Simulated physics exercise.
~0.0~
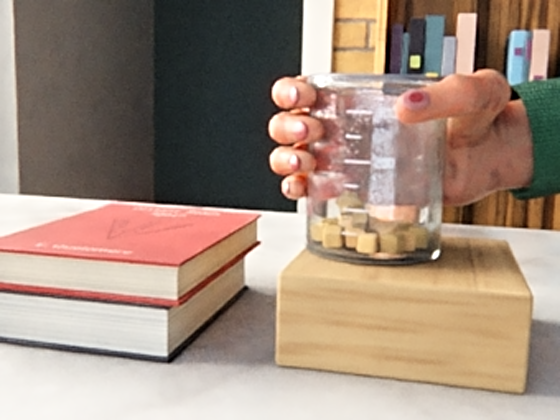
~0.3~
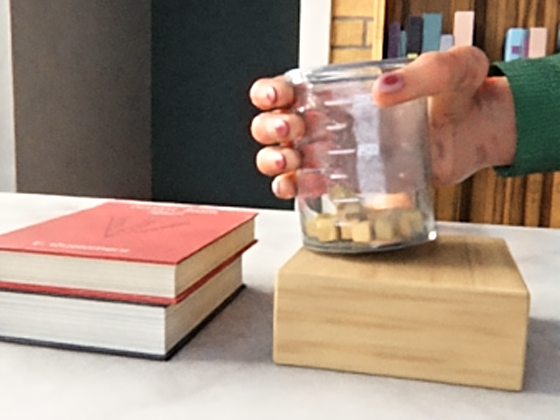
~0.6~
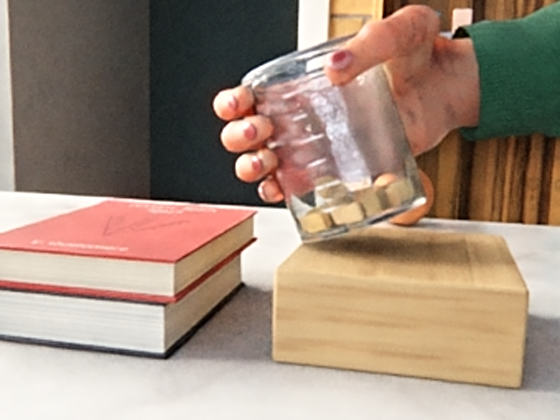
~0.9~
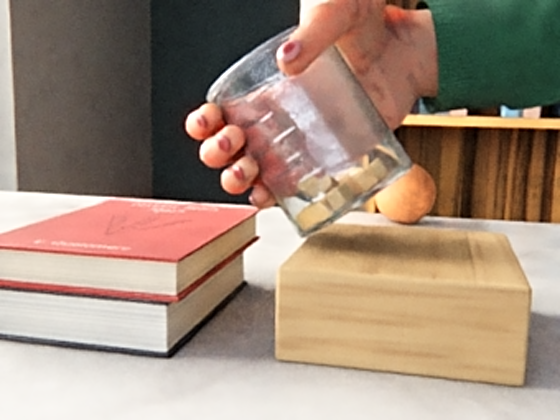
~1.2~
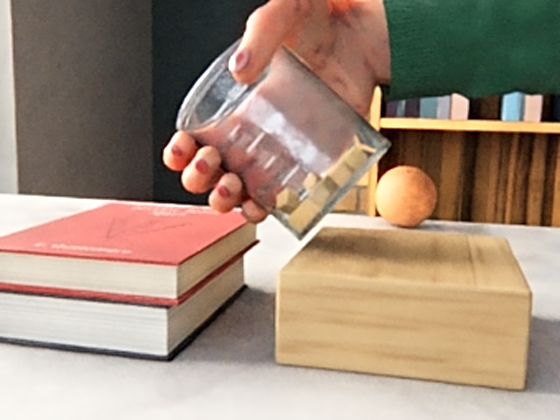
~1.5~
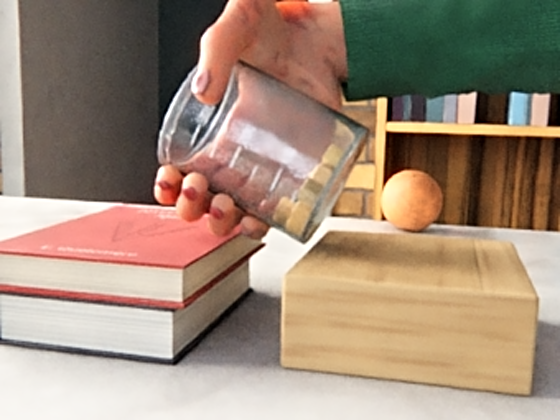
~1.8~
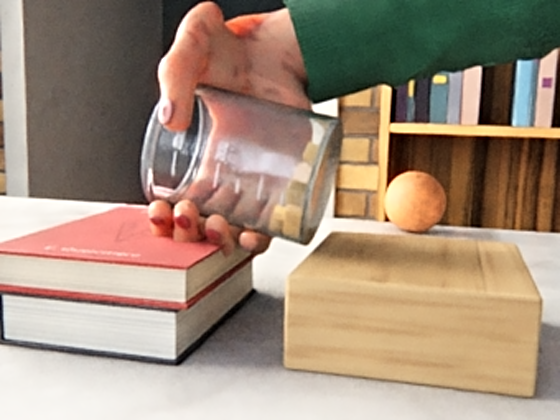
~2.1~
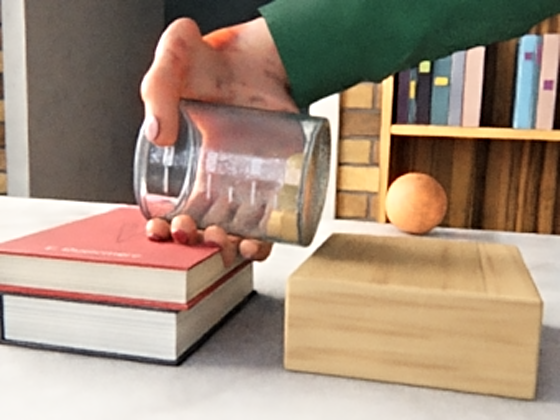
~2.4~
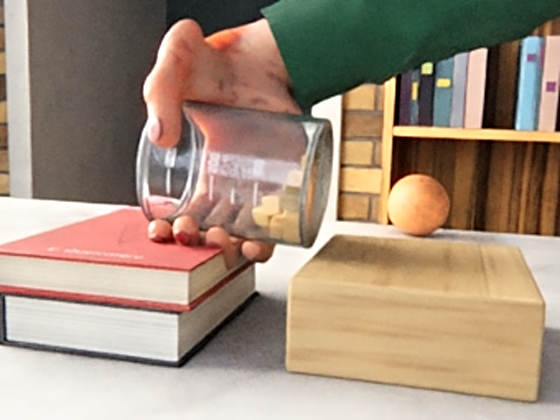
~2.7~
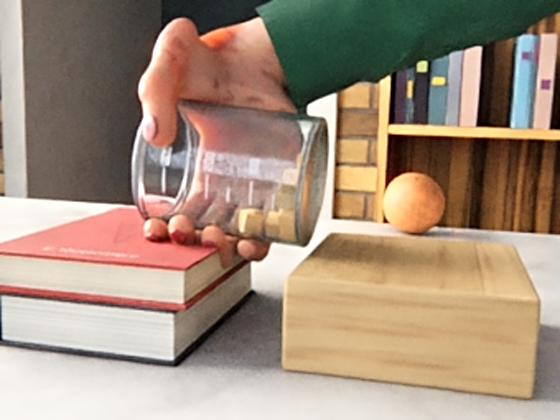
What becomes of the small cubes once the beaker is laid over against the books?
They stay inside the beaker, gathered near its base, and none of them spill out past the rim.
